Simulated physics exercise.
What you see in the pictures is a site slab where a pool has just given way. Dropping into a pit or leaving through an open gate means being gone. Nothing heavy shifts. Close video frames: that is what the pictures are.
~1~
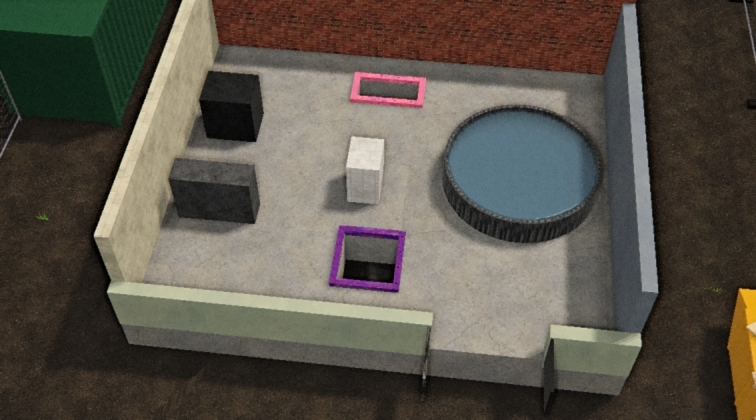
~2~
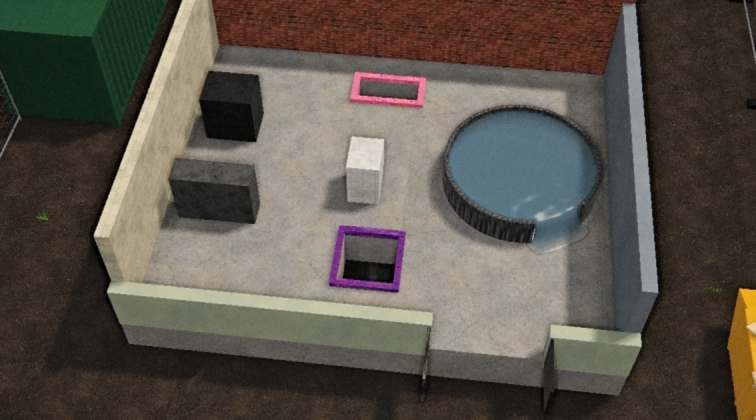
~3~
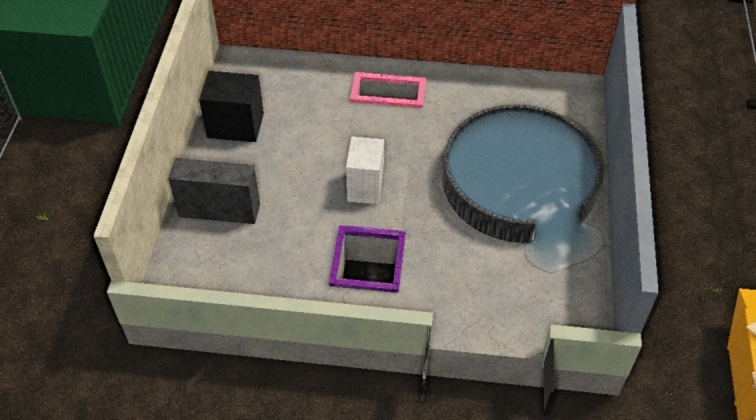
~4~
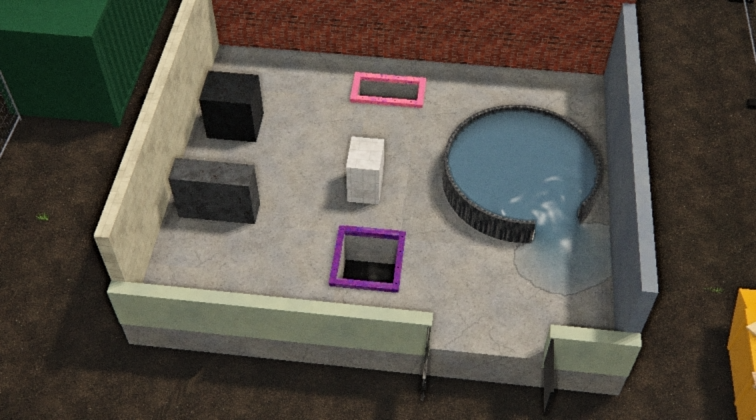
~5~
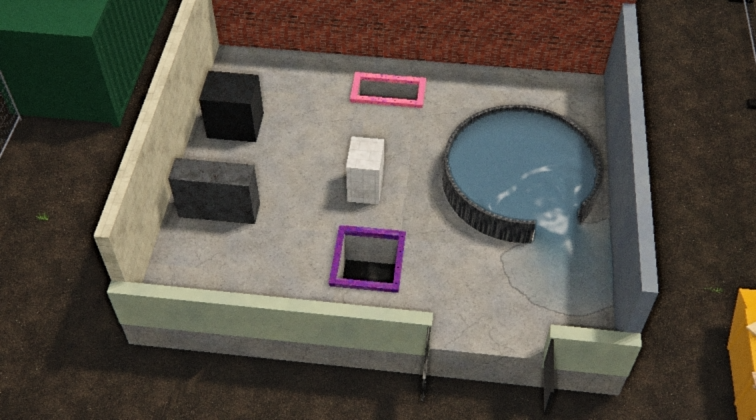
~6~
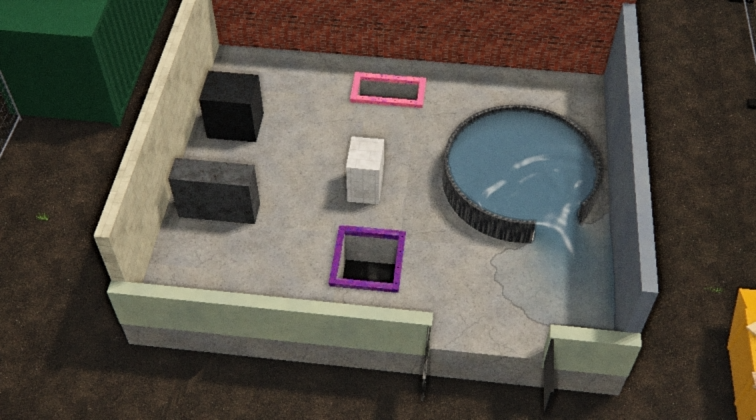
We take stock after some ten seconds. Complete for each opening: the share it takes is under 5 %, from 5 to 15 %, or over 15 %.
The share the gate takes is over 15 %; the share the pink pit takes is under 5 %; the share the purple pit takes is under 5 %.
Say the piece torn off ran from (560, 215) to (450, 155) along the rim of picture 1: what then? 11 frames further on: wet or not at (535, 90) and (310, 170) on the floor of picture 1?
Waterless, waterless.
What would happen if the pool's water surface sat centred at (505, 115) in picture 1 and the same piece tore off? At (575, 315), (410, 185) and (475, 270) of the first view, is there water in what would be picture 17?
In sequence: Inundated, next unflooded, then inundated.
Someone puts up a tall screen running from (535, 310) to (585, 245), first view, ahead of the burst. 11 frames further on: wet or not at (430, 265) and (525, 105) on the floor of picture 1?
Soaked, untouched.
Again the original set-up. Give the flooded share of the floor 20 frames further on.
Estimated share: Around 25 %.
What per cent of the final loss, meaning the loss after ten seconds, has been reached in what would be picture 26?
My guess would be around 25 percent.
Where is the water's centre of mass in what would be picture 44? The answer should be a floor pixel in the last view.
Point: (494, 222).
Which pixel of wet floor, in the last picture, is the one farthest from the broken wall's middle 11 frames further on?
I'd say around (457, 338).
A moment on, water covers 10 % of the floor; the gate 0 %, the pink pit 0 %, the purple pit 0 %.
Next, water covers 10 % of the floor; the gate 1 %, the pink pit 0 %, the purple pit 0 %.
Then, water covers 25 % of the floor; the gate 6 %, the pink pit 0 %, the purple pit 0 %.
Later, water covers 45 % of the floor; the gate 14 %, the pink pit 0 %, the purple pit 1 %.
In the end, water covers 70 % of the floor; the gate 24 %, the pink pit 0 %, the purple pit 1 %.
